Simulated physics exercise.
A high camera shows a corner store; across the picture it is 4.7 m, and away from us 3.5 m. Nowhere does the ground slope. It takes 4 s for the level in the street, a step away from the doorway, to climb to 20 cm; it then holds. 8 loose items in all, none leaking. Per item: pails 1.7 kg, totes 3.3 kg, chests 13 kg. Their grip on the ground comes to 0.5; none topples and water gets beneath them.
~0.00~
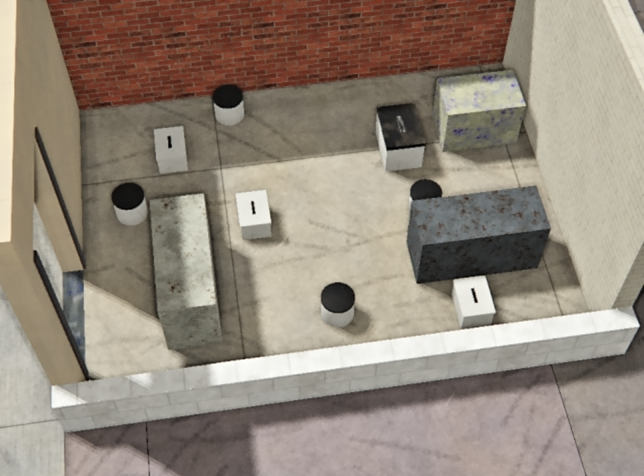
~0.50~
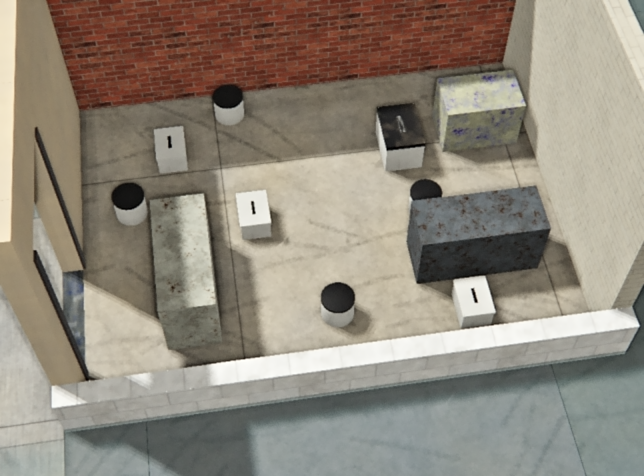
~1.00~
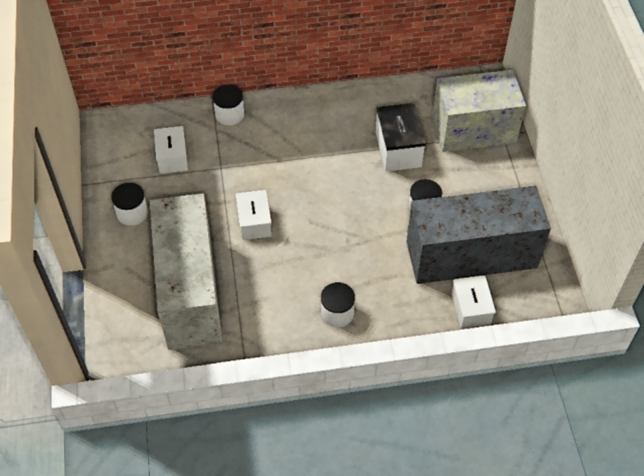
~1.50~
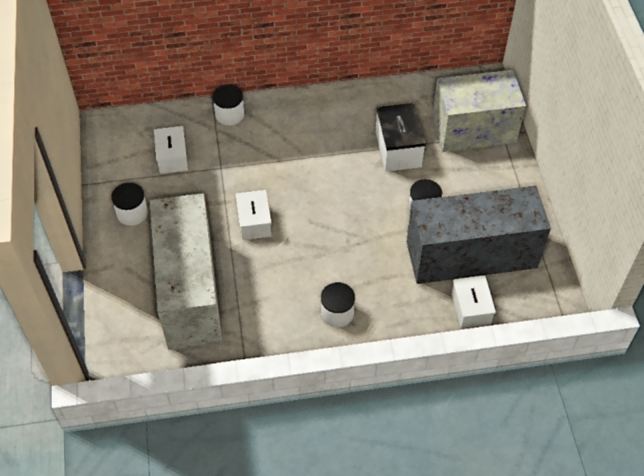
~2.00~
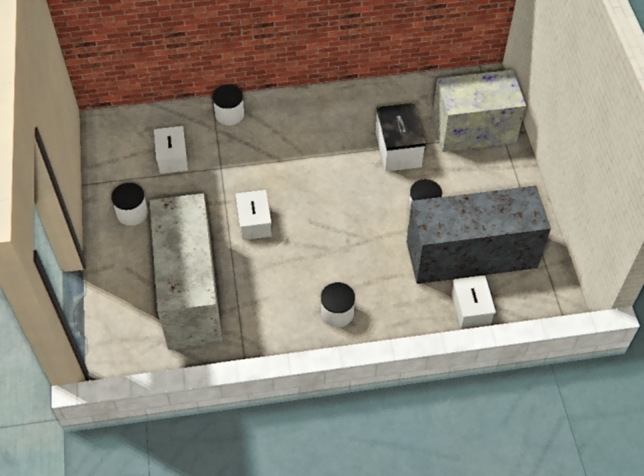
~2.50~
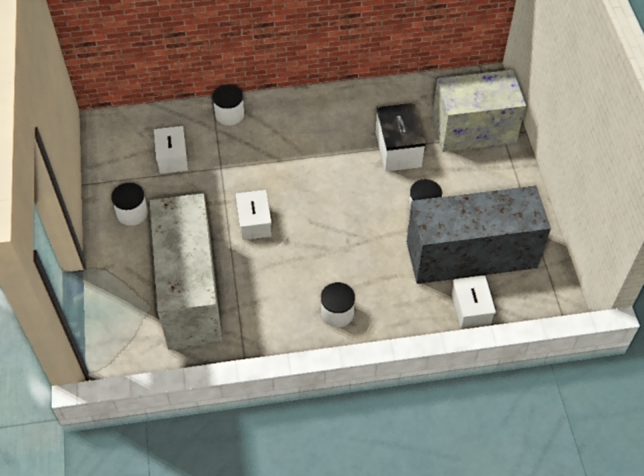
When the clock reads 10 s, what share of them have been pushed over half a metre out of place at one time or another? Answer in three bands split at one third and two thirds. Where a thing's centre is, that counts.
One third to two thirds.
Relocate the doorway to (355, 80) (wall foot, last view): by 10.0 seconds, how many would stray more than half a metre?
Then it comes to 5 of them.
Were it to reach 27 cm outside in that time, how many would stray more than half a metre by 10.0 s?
In that case 7 of them.
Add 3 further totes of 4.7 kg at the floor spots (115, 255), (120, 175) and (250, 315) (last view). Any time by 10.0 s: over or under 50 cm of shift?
Note: Item 1 above threshold; item 2 above threshold; item 3 below threshold.
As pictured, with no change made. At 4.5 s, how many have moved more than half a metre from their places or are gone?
The number comes to 1.
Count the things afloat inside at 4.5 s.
The number is 0.
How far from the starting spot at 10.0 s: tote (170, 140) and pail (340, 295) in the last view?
The first is 350 cm from its start, the second 150 cm.
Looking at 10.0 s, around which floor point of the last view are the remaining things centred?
Mean position: Approximately (426, 154).
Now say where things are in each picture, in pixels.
The first frame shows a pail at (228, 96) rests on the ground; a tote at (253, 208), on the bottom; 0.0 m2 under water; 0 of 8 have shifted.
The second frame shows a pail at (228, 96), on the bottom; a tote at (253, 208) rests on the ground; 0.0 m2 under water; 0 of 8 have shifted.
The third frame shows a pail at (228, 96) rests on the ground; a tote at (253, 208), on the bottom; water covers 0.0 m2; 0 of 8 have shifted.
The fourth frame shows a pail at (228, 96), on the bottom; a tote at (253, 208), on the bottom; 0.0 m2 under water; 0 of 8 have shifted.
The fifth frame shows a pail at (228, 96), on the bottom; a tote at (253, 208) rests on the ground; water covers 0.0 m2; 0 of 8 have shifted.
The sixth frame shows a pail at (228, 96) rests on the ground; a tote at (253, 208), on the bottom; 0.4 m2 under water; 0 of 8 have shifted.
After 3.5 s 0 of 8 are over 50 cm from their spots; 0 afloat.
After 4.5 s 1 of 8 are over 50 cm from their spots; 0 afloat.
After 7.0 s 5 of 8 are over 50 cm from their spots; 4 afloat.
After 10.0 s 5 of 8 are over 50 cm from their spots, and 5 have been at some point; 7 afloat.
